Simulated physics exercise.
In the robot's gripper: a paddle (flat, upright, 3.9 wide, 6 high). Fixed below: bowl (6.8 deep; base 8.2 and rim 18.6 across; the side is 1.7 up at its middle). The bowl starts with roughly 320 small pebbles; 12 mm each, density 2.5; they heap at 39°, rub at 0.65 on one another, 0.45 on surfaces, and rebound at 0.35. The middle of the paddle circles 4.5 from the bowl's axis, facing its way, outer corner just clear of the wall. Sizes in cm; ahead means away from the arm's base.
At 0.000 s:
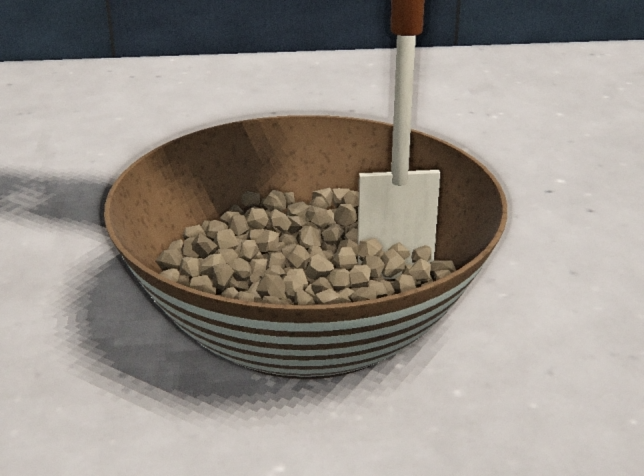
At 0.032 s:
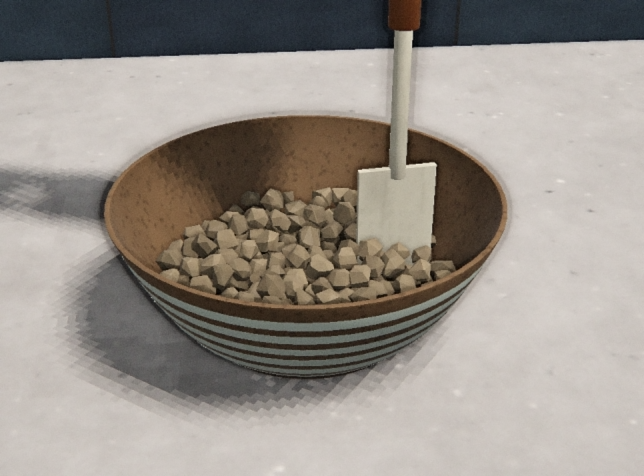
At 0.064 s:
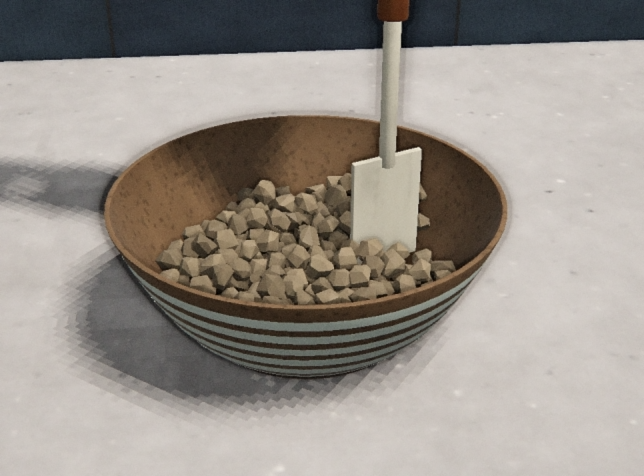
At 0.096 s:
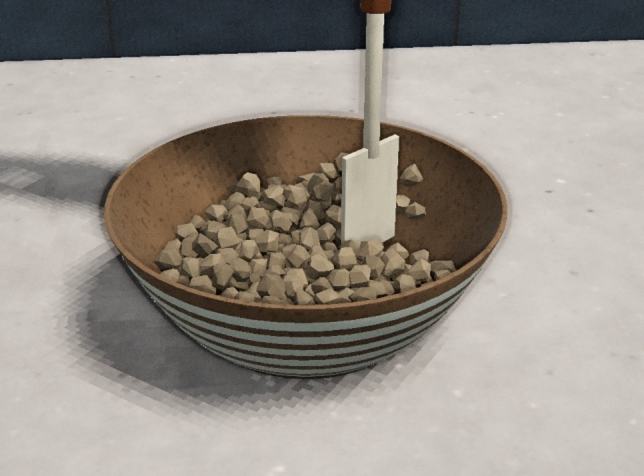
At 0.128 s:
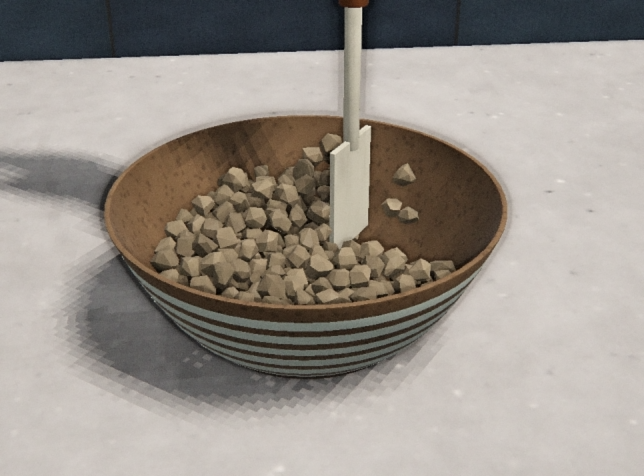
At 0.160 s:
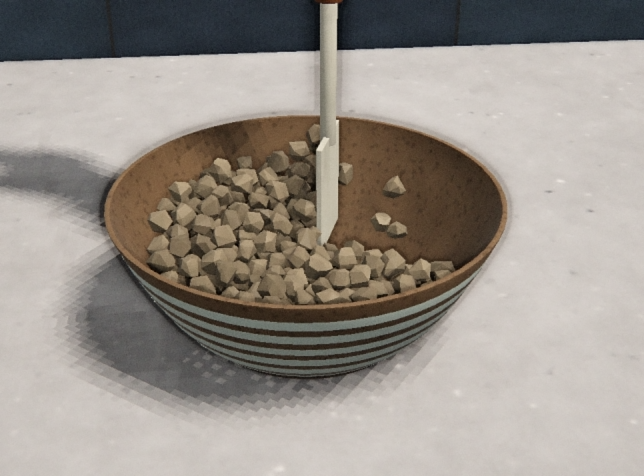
At first, a flat white paddle with a brown handle stands at the right side of a striped brown bowl heaped with small pebbles. The paddle then sweeps leftward along the back of the bowl, turning edge-on and pushing pebbles up into a pile at the back left, leaving a few scattered behind it.
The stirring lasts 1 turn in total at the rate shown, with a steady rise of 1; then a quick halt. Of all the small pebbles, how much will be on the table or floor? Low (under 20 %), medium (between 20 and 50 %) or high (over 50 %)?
Share on the table or floor: Low (under 20 %).
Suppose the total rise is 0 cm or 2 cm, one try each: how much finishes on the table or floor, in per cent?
About 10 and 10 per cent.
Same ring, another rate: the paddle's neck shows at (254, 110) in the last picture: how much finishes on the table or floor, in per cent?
Some 20 per cent.
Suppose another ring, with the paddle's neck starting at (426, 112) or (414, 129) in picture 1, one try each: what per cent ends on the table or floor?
About 5 and 10 per cent.
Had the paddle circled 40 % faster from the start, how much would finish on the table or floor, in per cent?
It would be near 20 per cent.
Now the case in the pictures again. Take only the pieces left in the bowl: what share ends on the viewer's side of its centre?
Roughly 35 per cent.
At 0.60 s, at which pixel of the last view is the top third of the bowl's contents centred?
Around (420, 251).
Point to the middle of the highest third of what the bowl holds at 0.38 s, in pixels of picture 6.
Around (199, 259).
After 0.38 s, 182° round, highest piece 9 above the table; 311 in the bowl, 7 in flight or on the tool.
After 0.60 s, 294° round, highest piece 9 above the table; 291 in the bowl, 19 on the table or floor, 8 in flight or on the tool.
After 0.91 s, 0° round, highest piece 7 above the table; 284 in the bowl, 33 on the table or floor, 1 in flight or on the tool.
After 1.61 s, 0° round, highest piece 7 above the table; 284 in the bowl, 34 on the table or floor.
At rest, 284 in the bowl, 34 on the table or floor. That is 11 % on the table or floor.
